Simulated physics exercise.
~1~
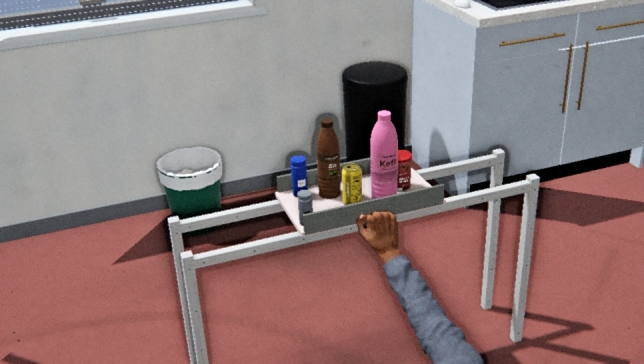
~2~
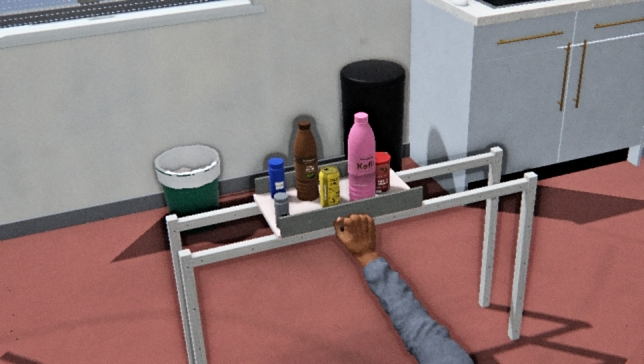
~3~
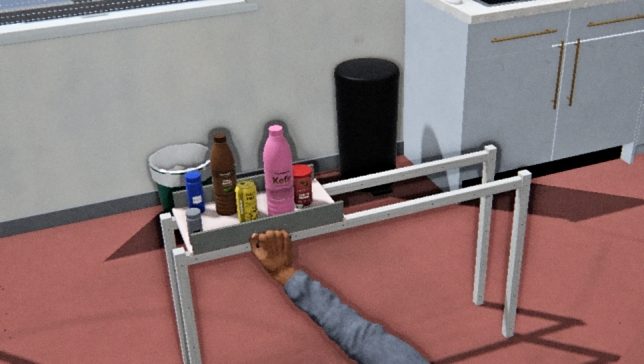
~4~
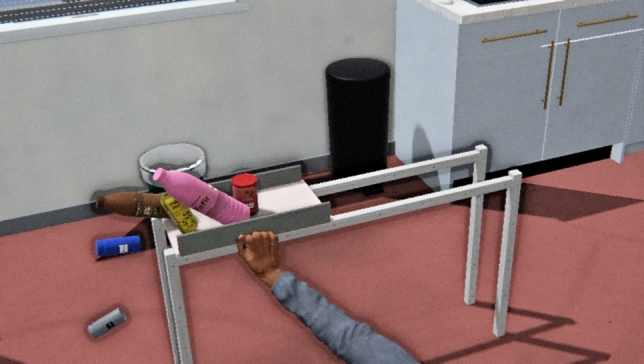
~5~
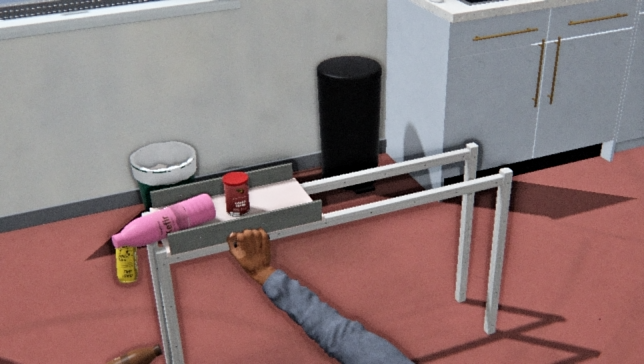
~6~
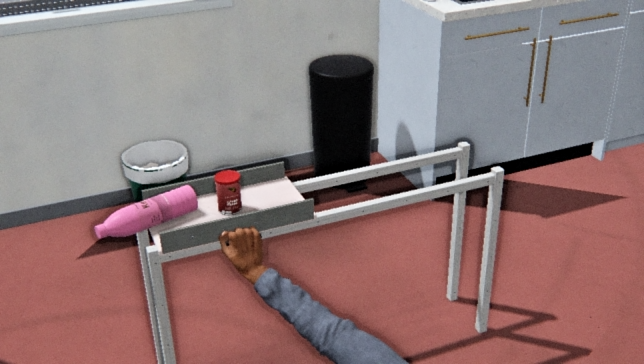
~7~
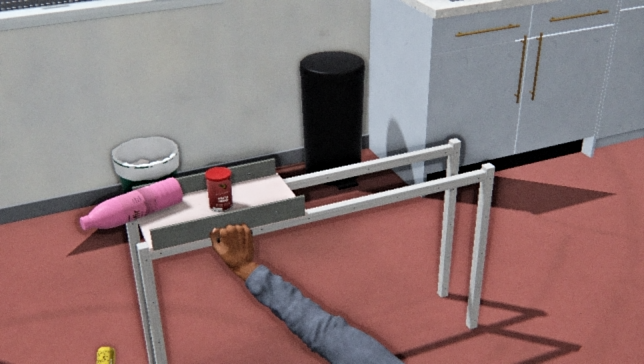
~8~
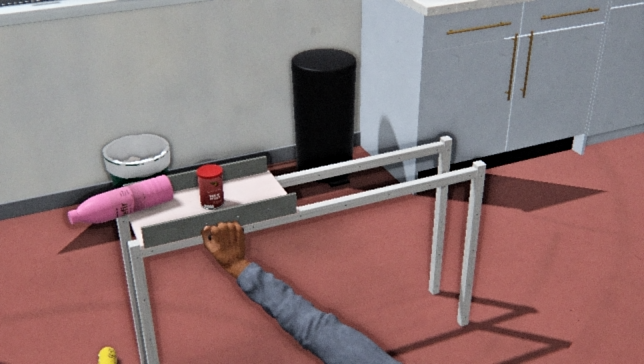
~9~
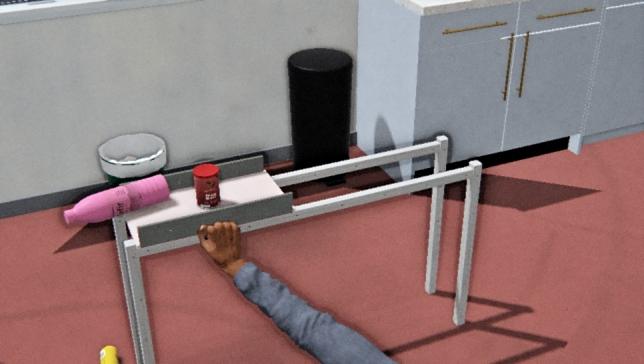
We see a hand slide a tray of bottles, shakers, a yellow can and a red tin left along a white frame until it stops abruptly, sending most of them toppling off the open left end, while the pink bottle lies jutting past that end and the red tin stays upright.
